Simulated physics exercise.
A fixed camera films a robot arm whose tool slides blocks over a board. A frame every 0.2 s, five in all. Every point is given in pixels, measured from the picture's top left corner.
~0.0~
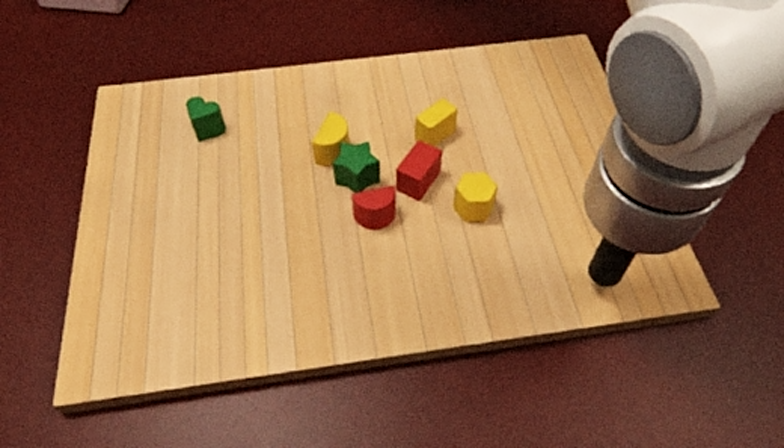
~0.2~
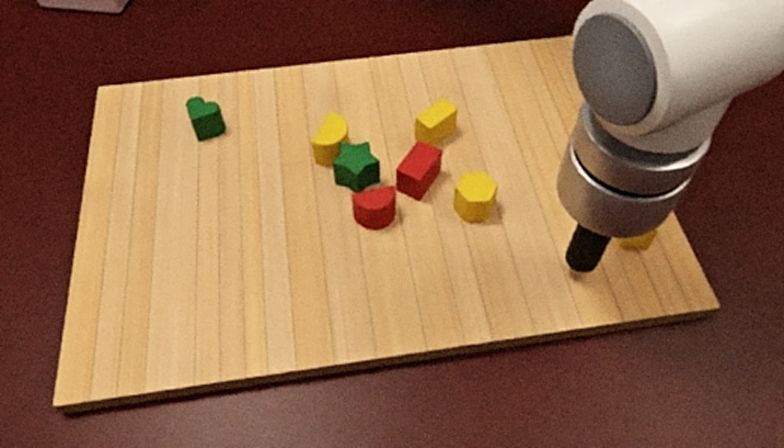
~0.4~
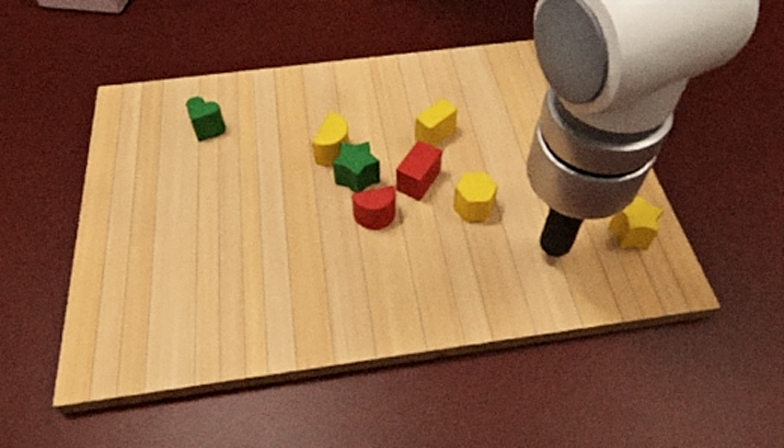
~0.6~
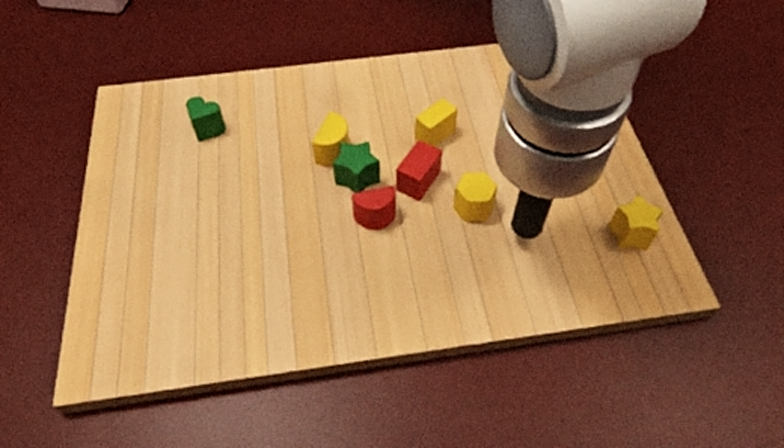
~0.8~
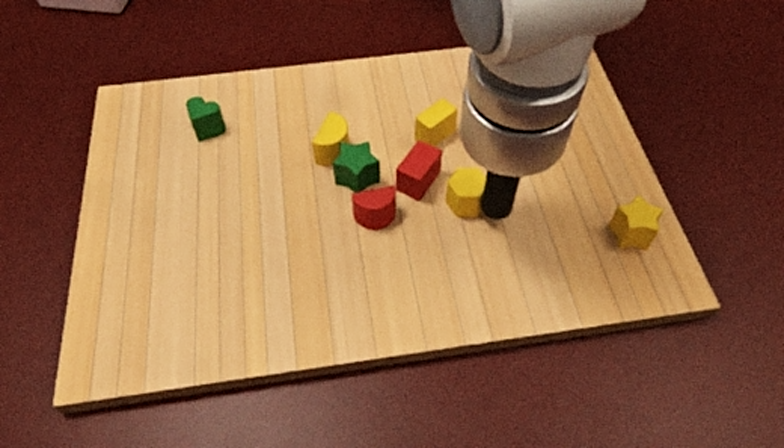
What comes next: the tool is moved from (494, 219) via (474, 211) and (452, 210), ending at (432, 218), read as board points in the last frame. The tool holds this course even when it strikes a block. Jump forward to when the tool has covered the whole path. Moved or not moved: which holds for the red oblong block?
Once the path ends, it is somewhere new.
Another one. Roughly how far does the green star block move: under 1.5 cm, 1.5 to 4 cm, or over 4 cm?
Short of 1.5 cm.
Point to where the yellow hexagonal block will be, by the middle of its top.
The yellow hexagonal block ends near (426, 169).
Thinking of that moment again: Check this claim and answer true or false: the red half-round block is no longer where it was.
Answer: False.
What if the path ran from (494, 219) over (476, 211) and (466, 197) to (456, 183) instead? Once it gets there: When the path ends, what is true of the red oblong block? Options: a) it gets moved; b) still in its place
a
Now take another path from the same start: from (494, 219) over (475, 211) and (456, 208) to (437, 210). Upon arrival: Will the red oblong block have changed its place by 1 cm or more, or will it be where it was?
Once the path is done, it is somewhere new.
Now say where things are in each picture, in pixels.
The first picture shows tool's lower end at (605, 273); green star block at (356, 156); red half-round block at (375, 197); red oblong block at (419, 159); yellow hexagonal block at (477, 186).
The second picture shows tool at (581, 259); blocks still.
The third picture shows tool at (555, 243); blocks still.
The fourth picture shows tool at (527, 226); blocks still.
The fifth picture shows tool at (496, 207); green star block at (356, 156); red half-round block at (375, 197); red oblong block at (419, 159); yellow hexagonal block at (469, 181).
The first path, step by step. Halfway along, tool at (464, 198); red oblong block at (411, 155); yellow hexagonal block at (440, 169), turned 15° clockwise.
At the end, tool at (433, 206); green star block still; red half-round block still; red oblong block at (403, 150), turned 30° clockwise; yellow hexagonal block at (426, 169), turned 30° clockwise.
